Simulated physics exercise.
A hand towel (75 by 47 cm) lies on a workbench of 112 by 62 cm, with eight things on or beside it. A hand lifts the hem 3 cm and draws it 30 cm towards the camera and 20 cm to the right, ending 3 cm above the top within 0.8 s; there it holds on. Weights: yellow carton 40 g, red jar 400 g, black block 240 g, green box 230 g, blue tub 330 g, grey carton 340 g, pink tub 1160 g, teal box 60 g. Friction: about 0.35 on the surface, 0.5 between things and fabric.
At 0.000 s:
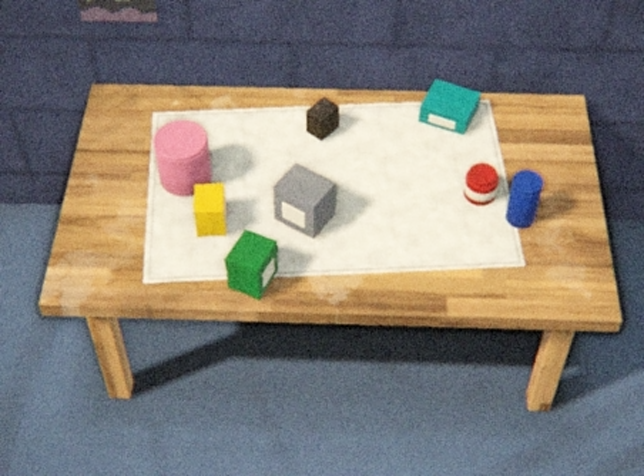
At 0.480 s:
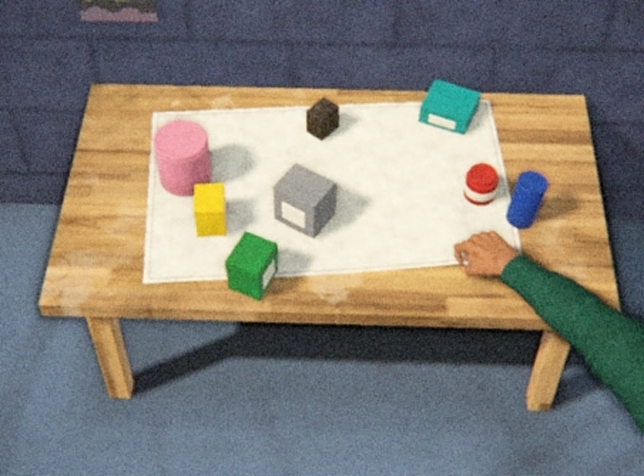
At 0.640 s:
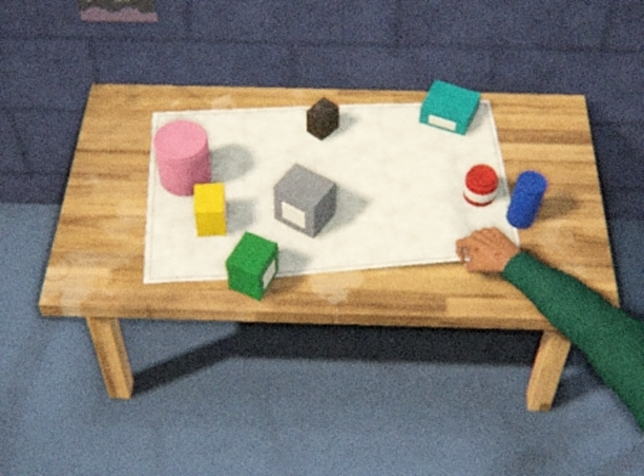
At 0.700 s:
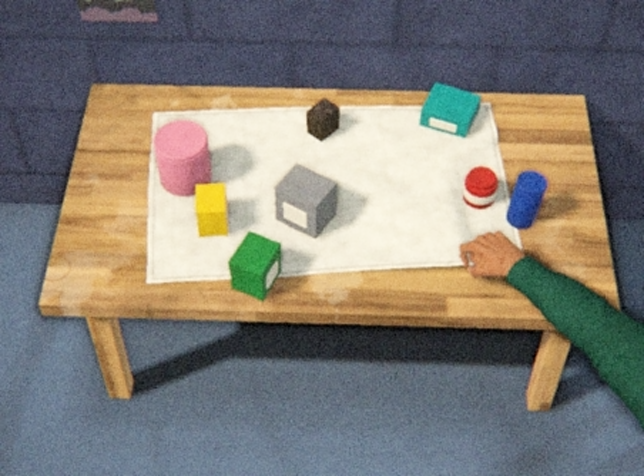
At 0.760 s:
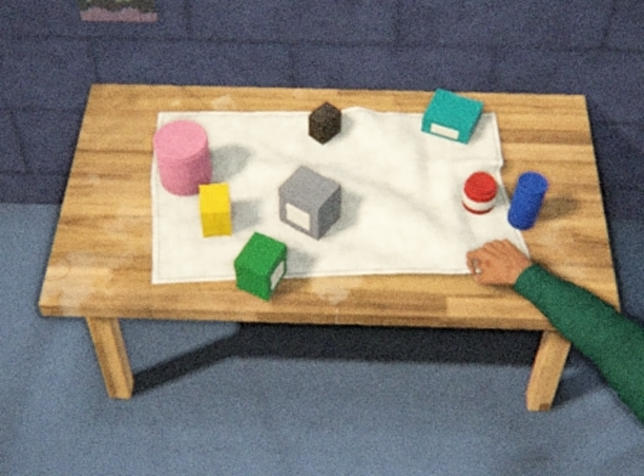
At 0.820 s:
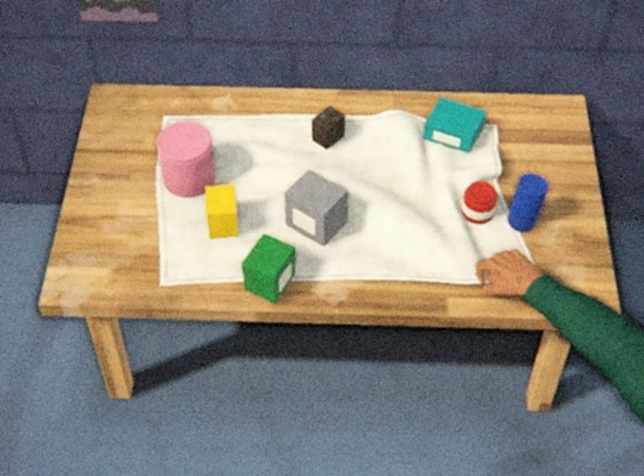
A hand in a green sleeve reaches in from the right to a white cloth on a wooden workbench, seen from above at a fixed angle. Pink tub, yellow carton and green box sit left, black block and grey carton near the middle, teal box, red jar and blue tub right. The hand grips the near right hem and drags it slightly rightward and toward the viewer, wrinkling the cloth and shifting several objects slightly.
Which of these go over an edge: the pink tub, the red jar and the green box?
The pink tub stays on, the red jar falls off, the green box goes over the edge.
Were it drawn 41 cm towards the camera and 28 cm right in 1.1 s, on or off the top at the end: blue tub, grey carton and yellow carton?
Then: Blue tub remains, grey carton drops off, yellow carton falls off.
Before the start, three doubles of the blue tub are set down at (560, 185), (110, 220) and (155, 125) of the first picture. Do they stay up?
In turn: Remains, stays up, stays up.
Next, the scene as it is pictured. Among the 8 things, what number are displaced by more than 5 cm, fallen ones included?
8 of them.
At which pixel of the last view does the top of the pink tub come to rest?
At about (318, 207).
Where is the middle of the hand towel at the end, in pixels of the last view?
Around (453, 267).
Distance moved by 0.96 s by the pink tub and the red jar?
About: Pink tub 8 cm, red jar 10 cm.
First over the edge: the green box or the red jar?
First goes the green one.
By 1.0 s, 100 % of the hand towel is still over the top; red jar 12 cm off its start, green box 10 cm off its start, pink tub 9 cm off its start.
By 1.1 s, 85 % of the hand towel is still over the top; red jar 24 cm off its start, pink tub 21 cm off its start, green box 20 cm off its start.
By 1.3 s, 70 % of the hand towel is still over the top; red jar 34 cm off its start at (567, 300), green box over the edge, pink tub 29 cm off its start at (303, 194).
By 1.4 s, 65 % of the hand towel is still over the top; red jar on its side, 43 cm off its start, green box over the edge, pink tub 32 cm off its start.
By 3.0 s, 60 % of the hand towel is still over the top; red jar over the edge, green box over the edge, pink tub 33 cm off its start at (318, 207), grey carton over the edge.
